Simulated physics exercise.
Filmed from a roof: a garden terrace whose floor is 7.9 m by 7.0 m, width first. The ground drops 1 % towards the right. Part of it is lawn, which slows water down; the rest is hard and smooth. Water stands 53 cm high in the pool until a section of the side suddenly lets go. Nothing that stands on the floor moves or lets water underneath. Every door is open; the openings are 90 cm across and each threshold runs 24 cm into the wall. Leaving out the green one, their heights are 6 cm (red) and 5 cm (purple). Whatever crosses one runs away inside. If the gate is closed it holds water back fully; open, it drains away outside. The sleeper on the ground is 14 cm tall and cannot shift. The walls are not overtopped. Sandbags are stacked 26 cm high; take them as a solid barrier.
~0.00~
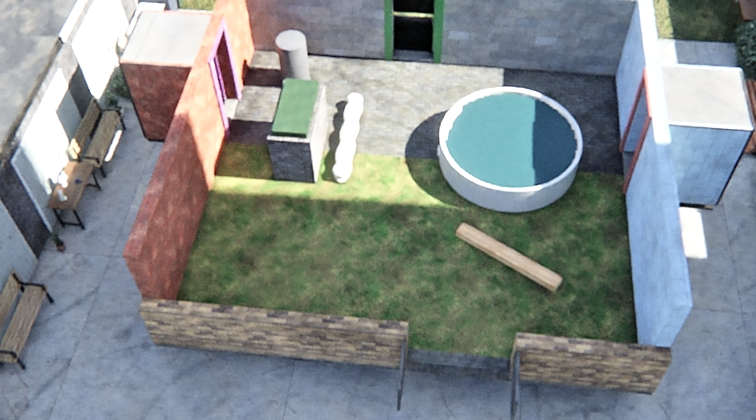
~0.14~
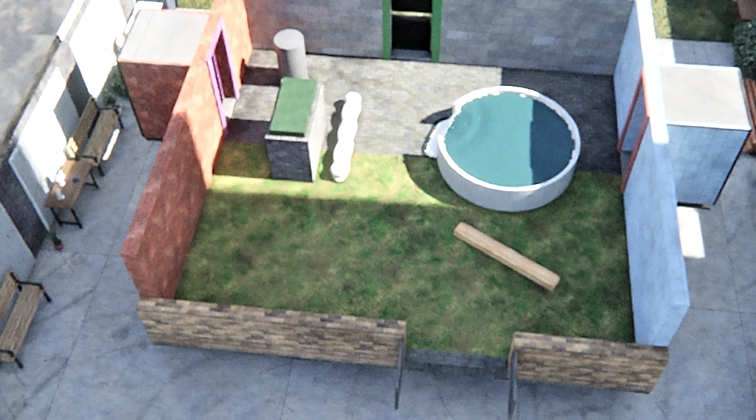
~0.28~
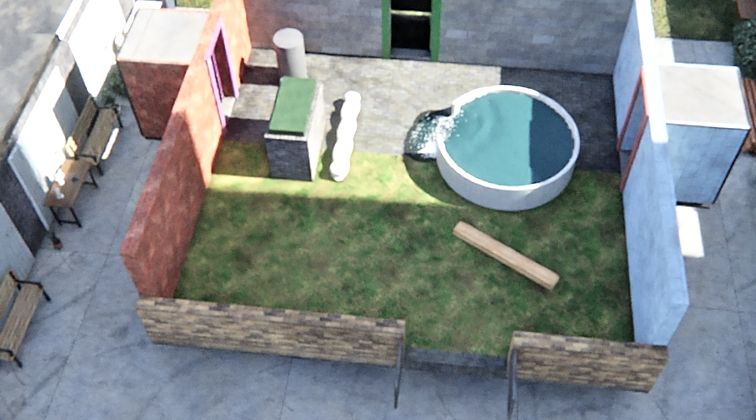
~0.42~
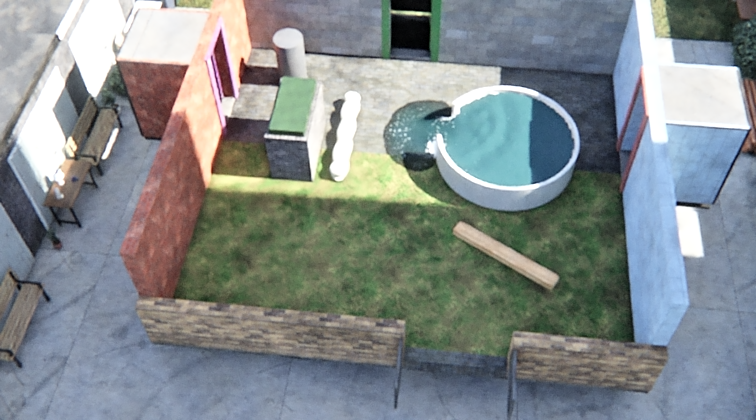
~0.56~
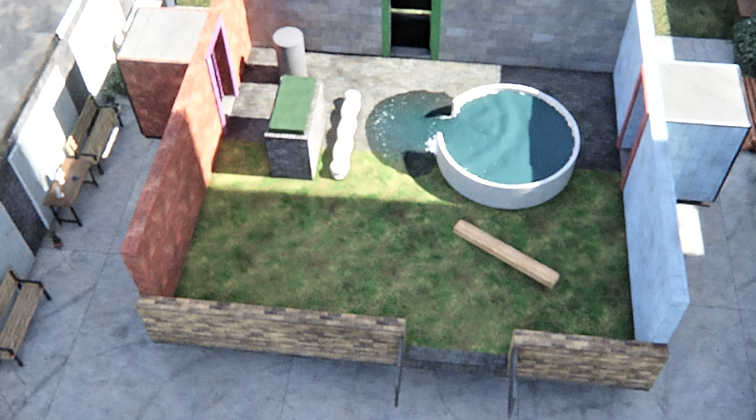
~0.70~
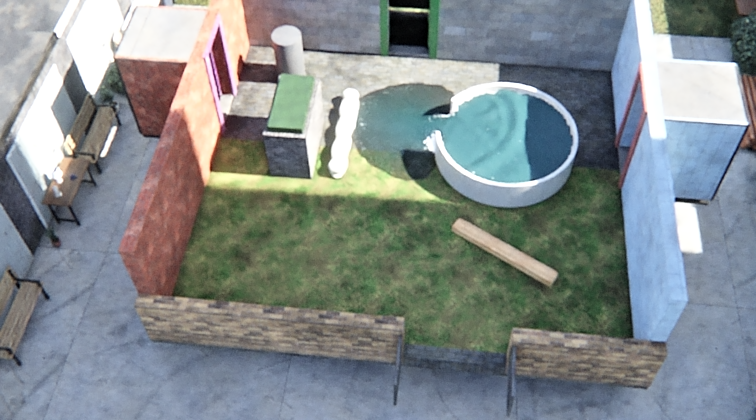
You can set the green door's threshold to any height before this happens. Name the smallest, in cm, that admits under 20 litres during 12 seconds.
About 12.5 cm.
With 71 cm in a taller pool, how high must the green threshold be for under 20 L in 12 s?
Then roughly 16 cm.
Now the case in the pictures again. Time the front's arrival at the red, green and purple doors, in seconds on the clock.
Red 7.5 s, green 1.4 s, purple 3.4 s.
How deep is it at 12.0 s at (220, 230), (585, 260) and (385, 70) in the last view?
About 4, 1 and 8 cm.
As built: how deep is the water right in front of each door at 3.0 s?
In cm: Red 0, green 14, purple 0.
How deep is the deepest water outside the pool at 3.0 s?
About 26 cm.
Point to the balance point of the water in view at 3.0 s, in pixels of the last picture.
Near (453, 138).
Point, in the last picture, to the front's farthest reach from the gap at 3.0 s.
Around (249, 49).
After 1.4 s water covers 15 % of the floor, deepest (28 cm) near (359, 124); 1 cm at the green door, 0 litres in over its 8 cm threshold.
After 3.0 s water covers 25 % of the floor, deepest (26 cm) near (379, 59); 14 cm at the green door, 13 litres in over its 8 cm threshold.
After 12.0 s water covers 90 % of the floor, deepest (8 cm) near (378, 64); 8 cm at the green door, 96 litres in over its 8 cm threshold.
At the green door as built, the water arrived by 1.4 s and peaked near 14 cm at 2.8 s.
Run again over the same 12 s with other heights there, 42 litres in over 10.5 cm, 11 litres over 14 cm. The limit of 20 litres is kept from about 12.5 cm up.
